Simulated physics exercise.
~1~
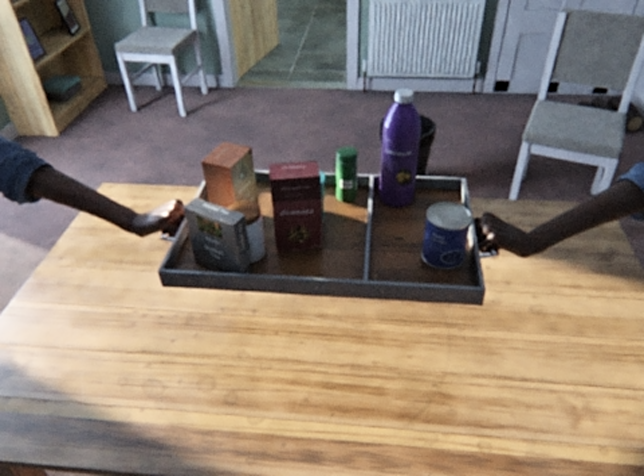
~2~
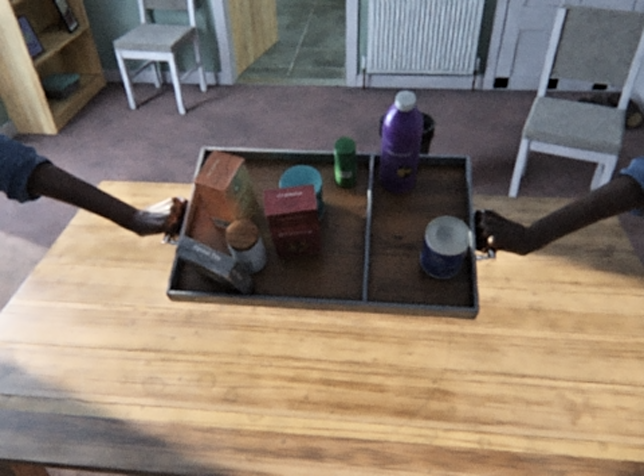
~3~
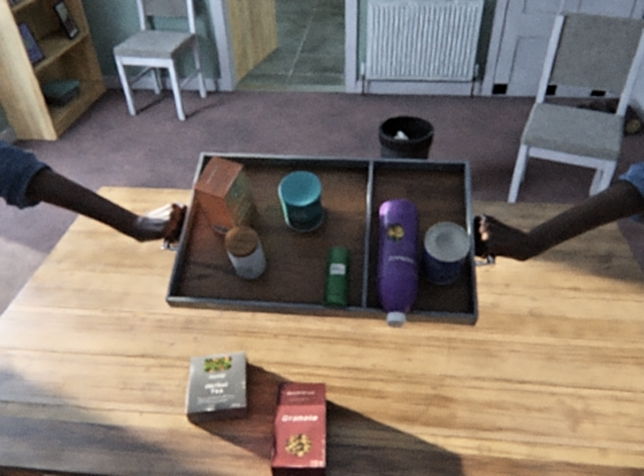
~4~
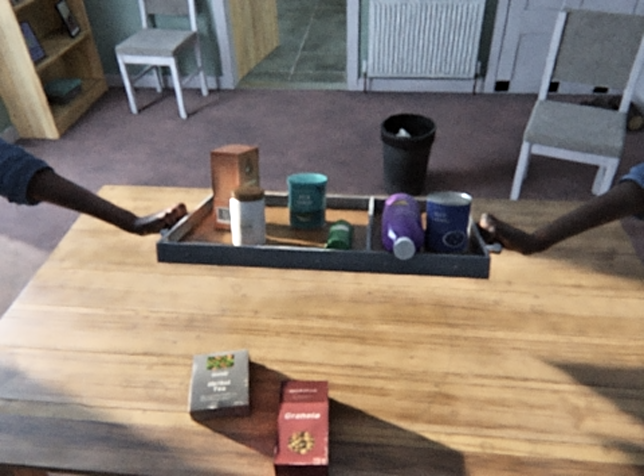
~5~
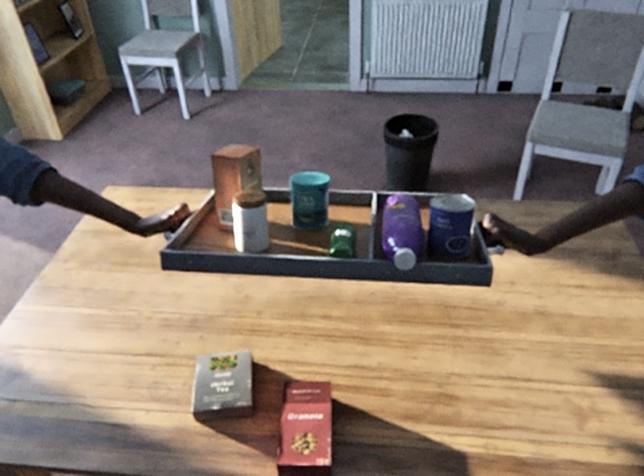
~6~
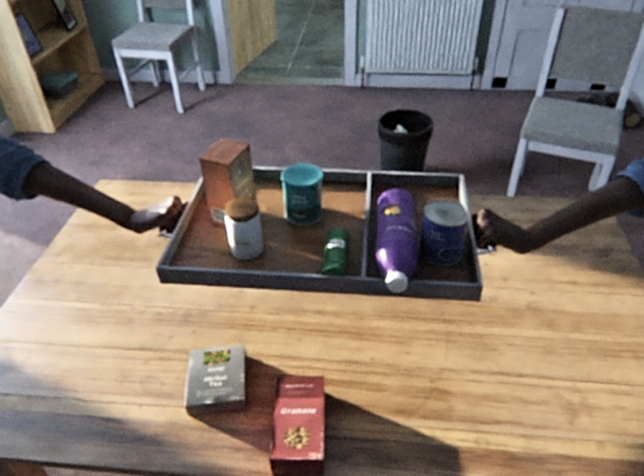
Hands tilting a tray of groceries towards the camera and back, two packets dropping onto the table, a purple bottle left lying.
